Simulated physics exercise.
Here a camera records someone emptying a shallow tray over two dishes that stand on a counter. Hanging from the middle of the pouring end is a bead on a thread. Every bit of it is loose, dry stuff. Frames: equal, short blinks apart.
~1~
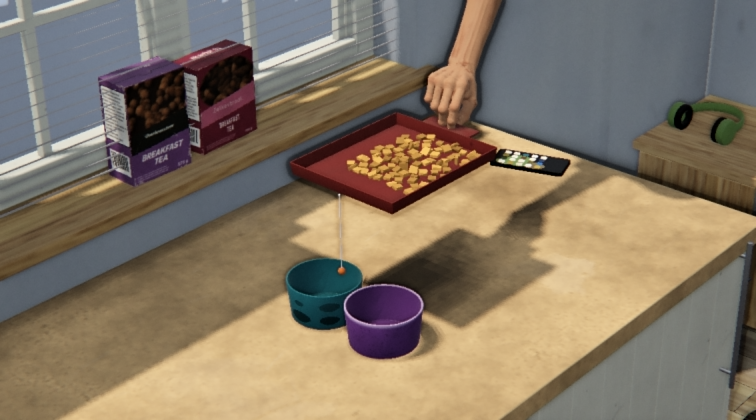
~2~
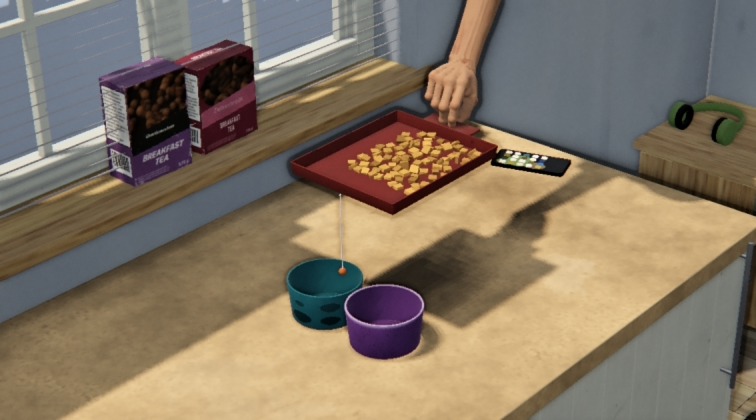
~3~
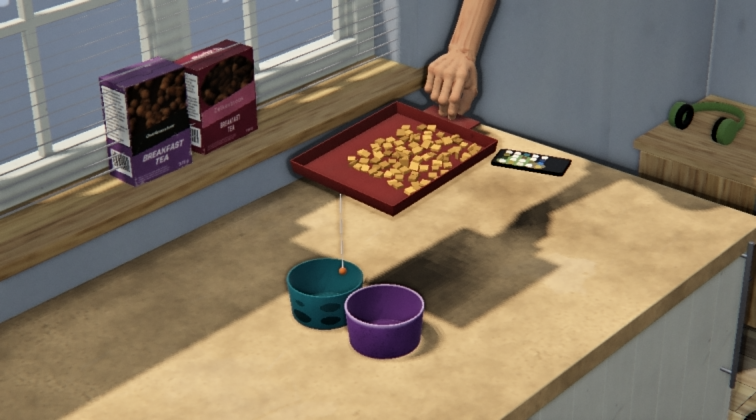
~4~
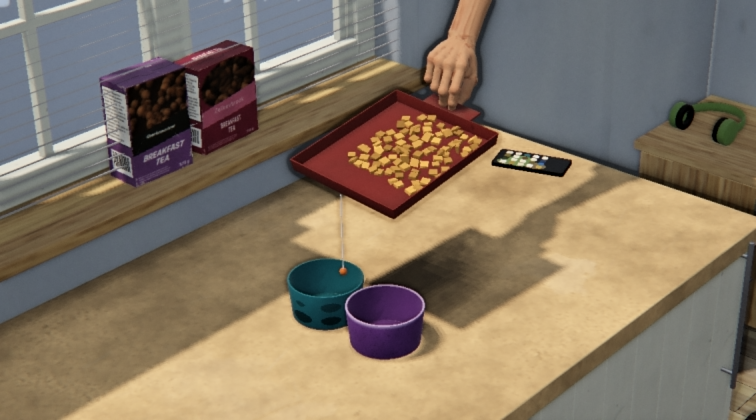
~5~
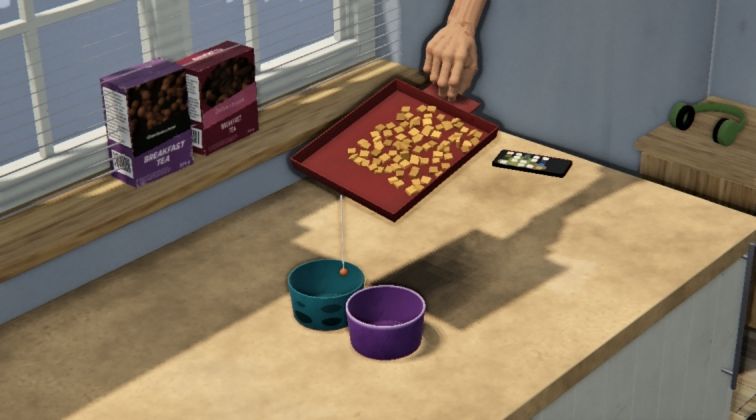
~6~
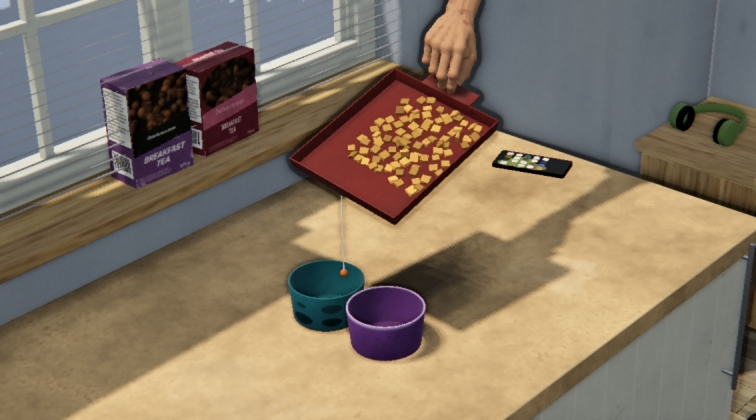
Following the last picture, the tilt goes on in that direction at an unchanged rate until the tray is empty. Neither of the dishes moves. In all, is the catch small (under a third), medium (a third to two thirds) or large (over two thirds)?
Large.
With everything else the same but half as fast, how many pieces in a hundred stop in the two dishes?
About 100 %.
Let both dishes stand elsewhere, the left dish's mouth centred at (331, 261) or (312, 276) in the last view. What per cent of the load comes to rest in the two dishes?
It comes to roughly 70 per cent in one try and roughly 100 per cent in the next.
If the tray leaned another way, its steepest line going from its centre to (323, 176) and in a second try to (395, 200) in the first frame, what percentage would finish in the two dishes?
Somewhere close to 40 % the first time, 80 % the second.
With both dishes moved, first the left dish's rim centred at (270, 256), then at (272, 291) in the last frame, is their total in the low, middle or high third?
Try one: Under a third. Try two: Under a third.
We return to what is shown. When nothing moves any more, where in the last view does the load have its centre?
I'd place the middle at about (386, 336).
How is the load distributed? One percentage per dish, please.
Left dish about 0 per cent, right dish about 90 per cent.
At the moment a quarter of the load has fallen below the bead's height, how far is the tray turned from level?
That would be about 105 degrees from level.
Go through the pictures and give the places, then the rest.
The first picture shows corners of the pouring end at (293, 162) and (392, 202), level; middle of the load at (417, 165), cereal squares; left dish at (298, 307); right dish at (358, 336); bead on its thread at (342, 271).
The second picture shows corners of the pouring end at (293, 162) and (393, 203), level; middle of the load at (418, 164).
The third picture shows corners of the pouring end at (293, 160) and (393, 205), tipped barely, lowest at the right corner; middle of the load at (418, 160).
The fourth picture shows corners of the pouring end at (293, 159) and (393, 208), tipped a little, lowest at the right corner; middle of the load at (418, 155).
The fifth picture shows corners of the pouring end at (293, 158) and (393, 212), tipped clearly, lowest at the right corner; middle of the load at (419, 150).
The sixth picture shows corners of the pouring end at (292, 158) and (394, 216), tipped clearly, lowest at the right corner; middle of the load at (418, 146); left dish at (301, 309); right dish at (360, 337).
Soon after the last picture, tray tipped steeply; nearly all on the tray; a stray few in the air.
A little later, tray tipped past a quarter turn; about half on the tray; about a quarter in the right dish; a stray few outside both; about a quarter in the air.
Later still, tray tipped past a quarter turn; nearly all in the right dish; a stray few in the left dish; a small part outside both.
At rest, tray tipped past a quarter turn; nearly all in the right dish; a stray few in the left dish; a small part outside both.
